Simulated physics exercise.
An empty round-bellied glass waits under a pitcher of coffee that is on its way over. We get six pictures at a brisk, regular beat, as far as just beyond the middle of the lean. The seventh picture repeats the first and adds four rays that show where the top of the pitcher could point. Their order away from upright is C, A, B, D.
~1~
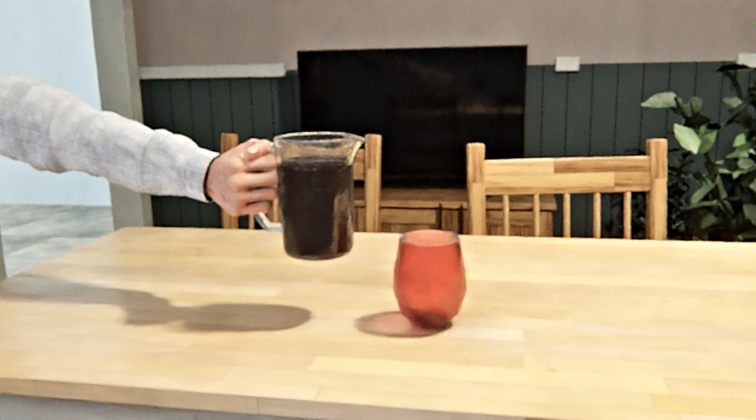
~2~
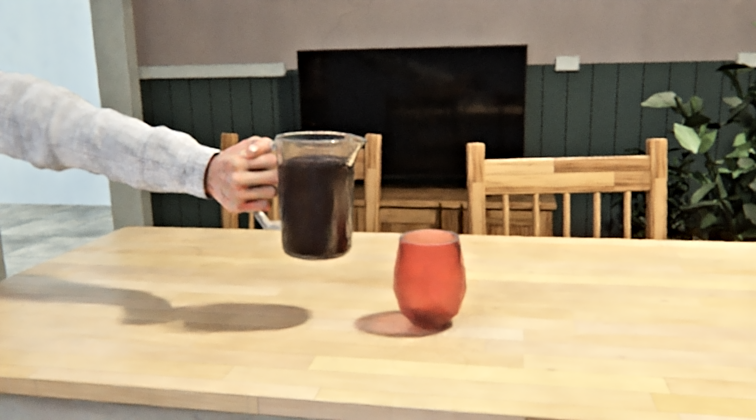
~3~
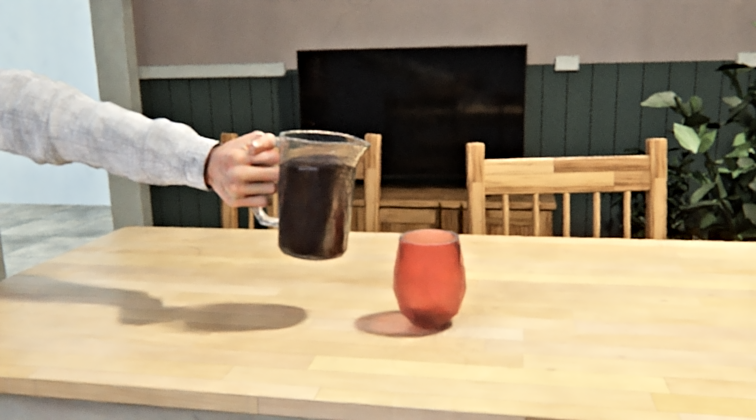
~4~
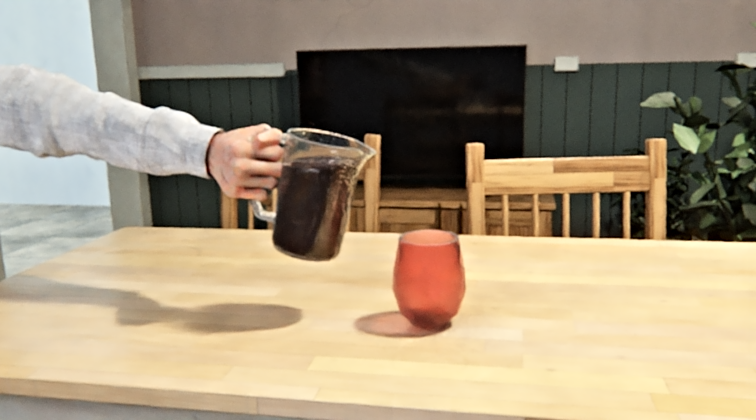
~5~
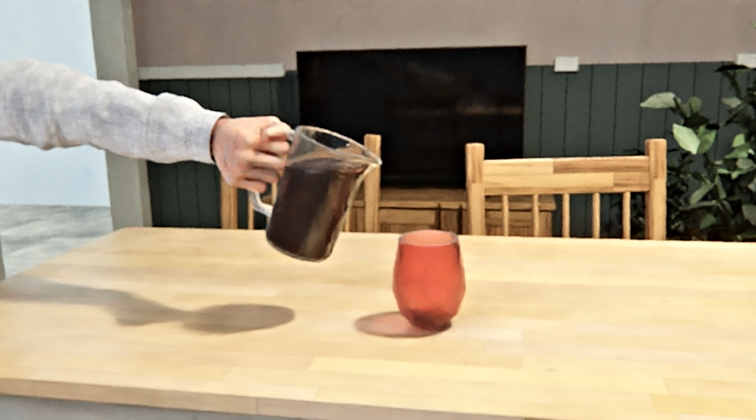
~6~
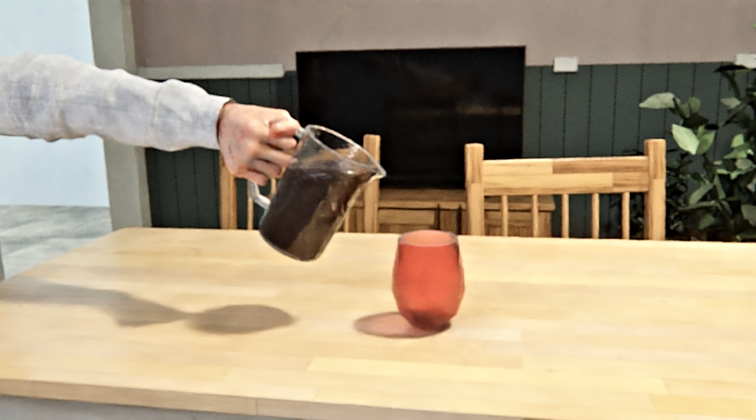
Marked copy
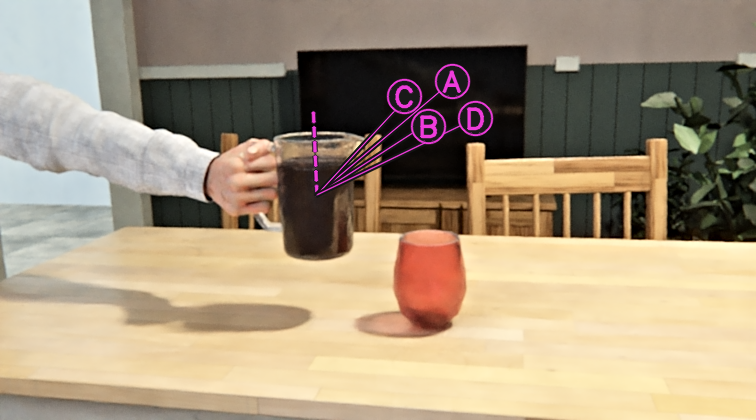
The clip shows a hand holding a glass pitcher of dark liquid beside a red round-bellied glass on a wooden table; the pitcher starts upright, then the hand gradually tilts it to the right, with no liquid leaving it.
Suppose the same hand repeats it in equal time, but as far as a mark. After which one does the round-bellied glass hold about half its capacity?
Mark D does it best.
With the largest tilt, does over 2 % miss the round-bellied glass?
No, it does not.
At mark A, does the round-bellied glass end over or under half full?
Under.
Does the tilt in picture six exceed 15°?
Yes.
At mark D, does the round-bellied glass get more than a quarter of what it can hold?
Yes.
On the marked copy, A at (439, 92); B at (412, 133); C at (394, 111); D at (460, 125).
For mark A, the round-bellied glass ends with about 24 % of what it can hold.
For mark B, the round-bellied glass ends with about 36 % of what it can hold.
For mark C, the round-bellied glass ends with about 15 % of what it can hold.
For mark D, the round-bellied glass ends with about 51 % of what it can hold.
